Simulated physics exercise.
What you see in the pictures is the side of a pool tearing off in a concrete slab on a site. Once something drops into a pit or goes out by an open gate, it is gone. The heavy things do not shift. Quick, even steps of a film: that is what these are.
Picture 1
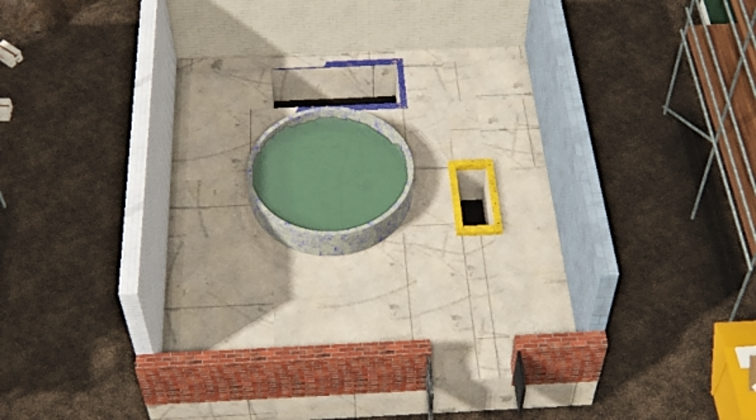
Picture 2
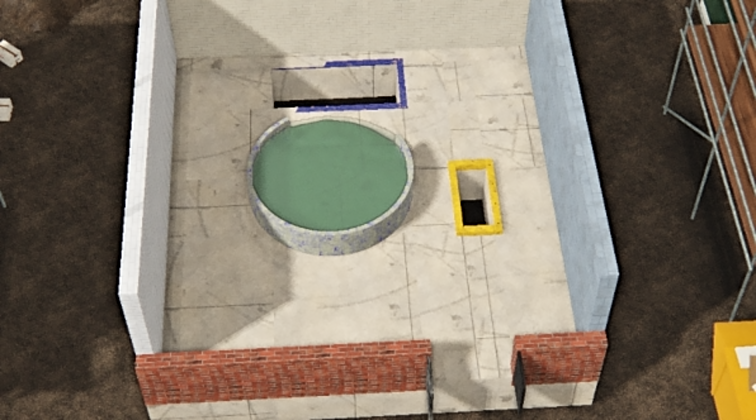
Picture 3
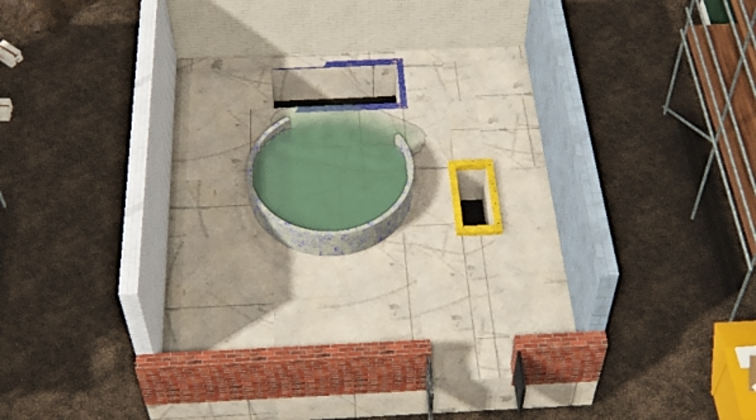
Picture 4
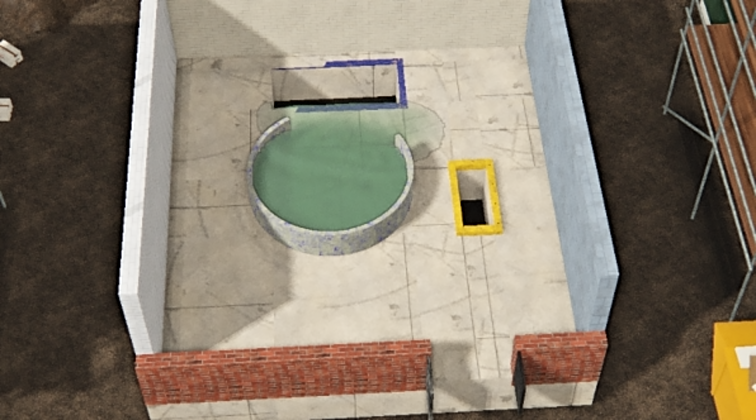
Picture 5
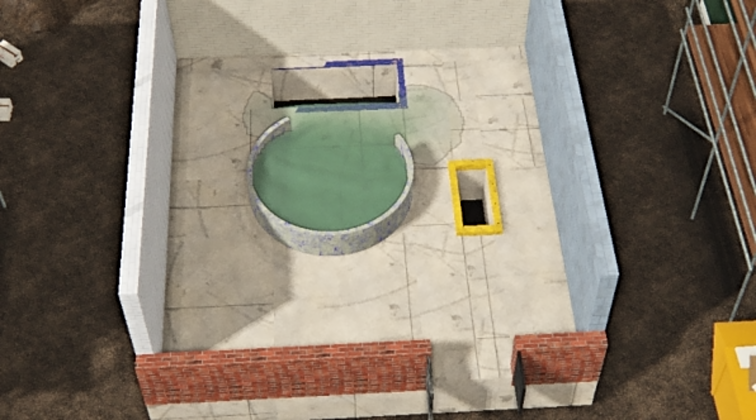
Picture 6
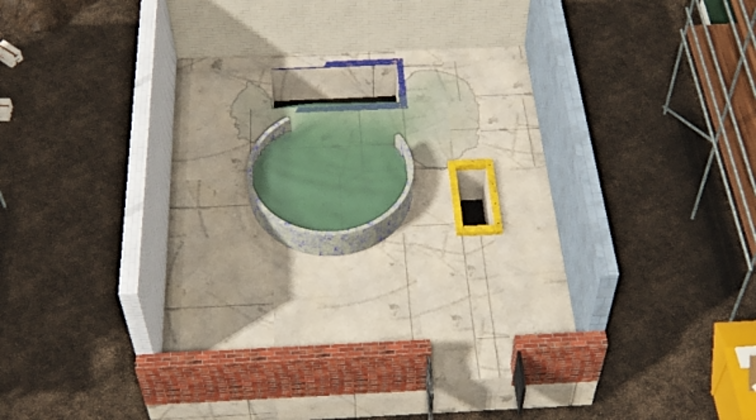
On a walled concrete slab, a round pool's far side opening and green water spreading out around the blue-edged pit.
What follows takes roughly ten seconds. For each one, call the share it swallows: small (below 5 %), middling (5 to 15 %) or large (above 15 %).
Calls: Gate - small; blue pit - large; yellow pit - small.
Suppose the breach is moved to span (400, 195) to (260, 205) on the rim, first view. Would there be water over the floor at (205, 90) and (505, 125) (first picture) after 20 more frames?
Going one by one: Puddle-free and then puddle-free.
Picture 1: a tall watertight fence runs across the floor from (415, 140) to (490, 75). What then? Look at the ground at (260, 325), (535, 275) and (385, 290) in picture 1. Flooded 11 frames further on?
In the order given, the spots are spared, spared and spared.
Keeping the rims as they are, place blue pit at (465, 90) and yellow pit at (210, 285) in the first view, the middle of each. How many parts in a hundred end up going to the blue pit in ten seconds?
Share for blue: 55 in a hundred.
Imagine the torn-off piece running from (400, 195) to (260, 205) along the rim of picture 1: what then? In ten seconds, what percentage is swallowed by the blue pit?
Near 10 per cent for blue.
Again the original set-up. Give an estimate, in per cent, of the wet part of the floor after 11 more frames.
Around 15 percent.
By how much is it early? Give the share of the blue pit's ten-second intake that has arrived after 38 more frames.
Working it through, I arrive at 85 %.
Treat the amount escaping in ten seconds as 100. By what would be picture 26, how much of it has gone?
Log: Around 70 %, estimated.
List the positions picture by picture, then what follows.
The pool at (330, 172) is whole and still, in the first picture.
Water pours out on the pool's far side and has run to a hidden place, in the second picture.
The front is at (278, 118), out from the gap on the pool's far side, in the third picture.
Water pours out on the pool's far side and has run to (438, 125), in the fourth picture.
Water pours out on the pool's far side and has run to (446, 99), in the fifth picture.
The front is at (462, 88), out from the gap on the pool's far side, in the sixth picture.
A moment on, water covers 15 % of the floor; the gate 0 %, the blue pit 18 %, the yellow pit 0 %.
Next, water covers 15 % of the floor; the gate 0 %, the blue pit 32 %, the yellow pit 0 %.
Then, water covers 20 % of the floor; the gate 0 %, the blue pit 48 %, the yellow pit 0 %.
Later, water covers 35 % of the floor; the gate 0 %, the blue pit 61 %, the yellow pit 0 %.
In the end, water covers 40 % of the floor; the gate 1 %, the blue pit 70 %, the yellow pit 0 %.
